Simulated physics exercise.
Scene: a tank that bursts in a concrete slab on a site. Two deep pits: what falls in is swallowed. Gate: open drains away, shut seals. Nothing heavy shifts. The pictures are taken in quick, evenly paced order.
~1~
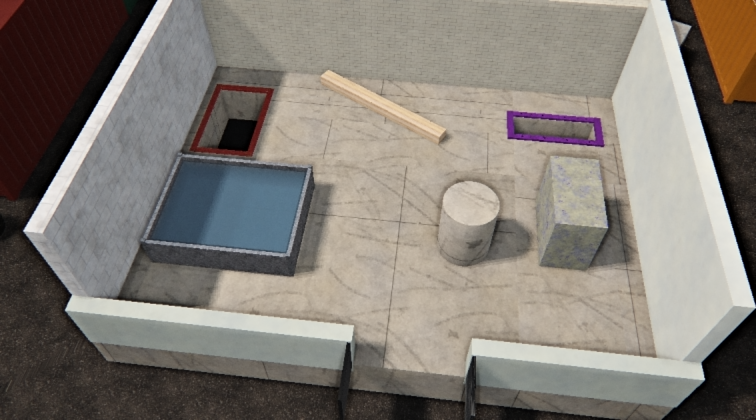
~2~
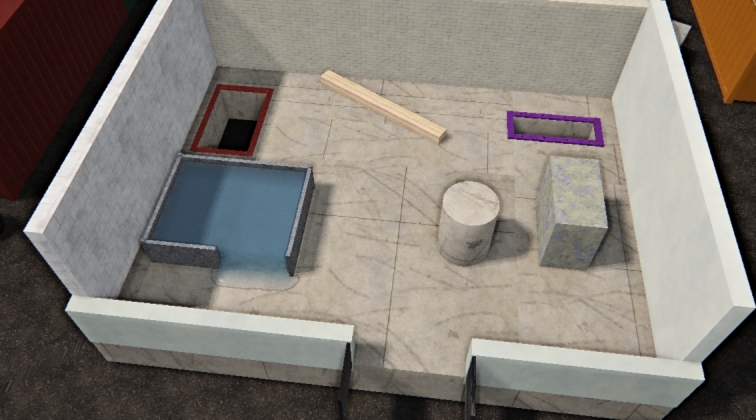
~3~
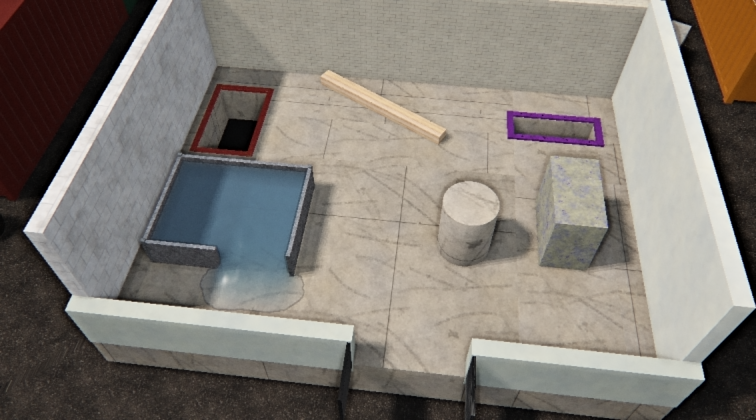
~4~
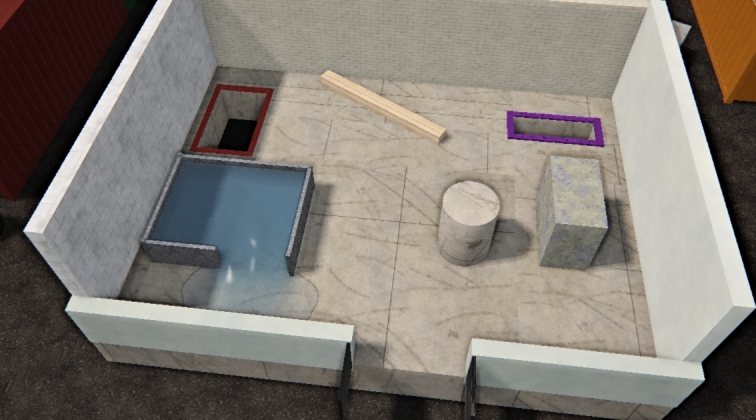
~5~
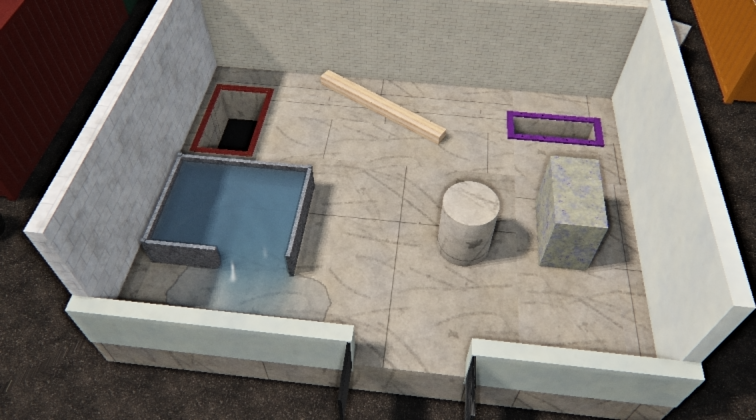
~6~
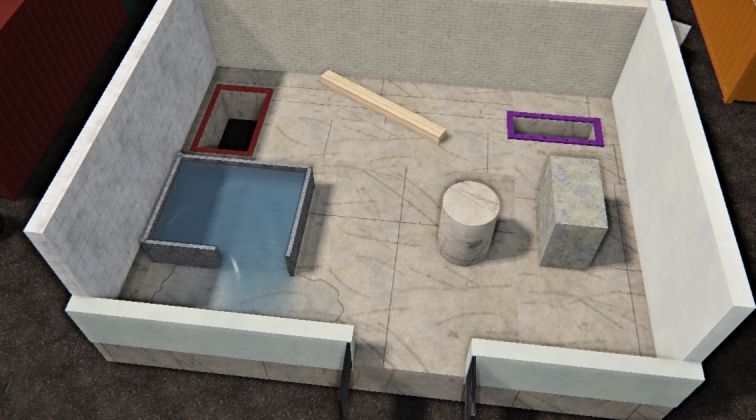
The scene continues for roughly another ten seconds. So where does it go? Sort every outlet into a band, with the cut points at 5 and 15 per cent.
Final shares: The gate 5 to 15 %; the red pit 5 to 15 %; the purple pit under 5 %.
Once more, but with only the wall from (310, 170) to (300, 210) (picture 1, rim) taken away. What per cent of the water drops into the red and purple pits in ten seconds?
Red: 2 percent; purple: 4 percent.
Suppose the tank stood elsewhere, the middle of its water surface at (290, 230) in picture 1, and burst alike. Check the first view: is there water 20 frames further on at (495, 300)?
Soaked.
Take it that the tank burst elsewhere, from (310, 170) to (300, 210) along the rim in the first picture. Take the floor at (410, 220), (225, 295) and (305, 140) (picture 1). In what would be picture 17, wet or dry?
Soaked, then unsoaked, then unsoaked.
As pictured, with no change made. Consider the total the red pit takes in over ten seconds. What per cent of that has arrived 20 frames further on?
It should be near 5 percent of the ten-second total.
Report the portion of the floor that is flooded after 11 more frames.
I reckon 20 per cent or so.
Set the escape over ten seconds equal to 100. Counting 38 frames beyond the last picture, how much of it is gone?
Approximately 60 in a hundred, I think.
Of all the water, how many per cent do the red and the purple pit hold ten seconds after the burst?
Estimates: 10 % and 0 %.
A moment on, water covers 10 % of the floor; the gate 0 %, the red pit 0 %, the purple pit 0 %.
Next, water covers 20 % of the floor; the gate 1 %, the red pit 0 %, the purple pit 0 %.
Then, water covers 35 % of the floor; the gate 2 %, the red pit 0 %, the purple pit 0 %.
Later, water covers 45 % of the floor; the gate 5 %, the red pit 6 %, the purple pit 0 %.
In the end, water covers 65 % of the floor; the gate 7 %, the red pit 10 %, the purple pit 0 %.
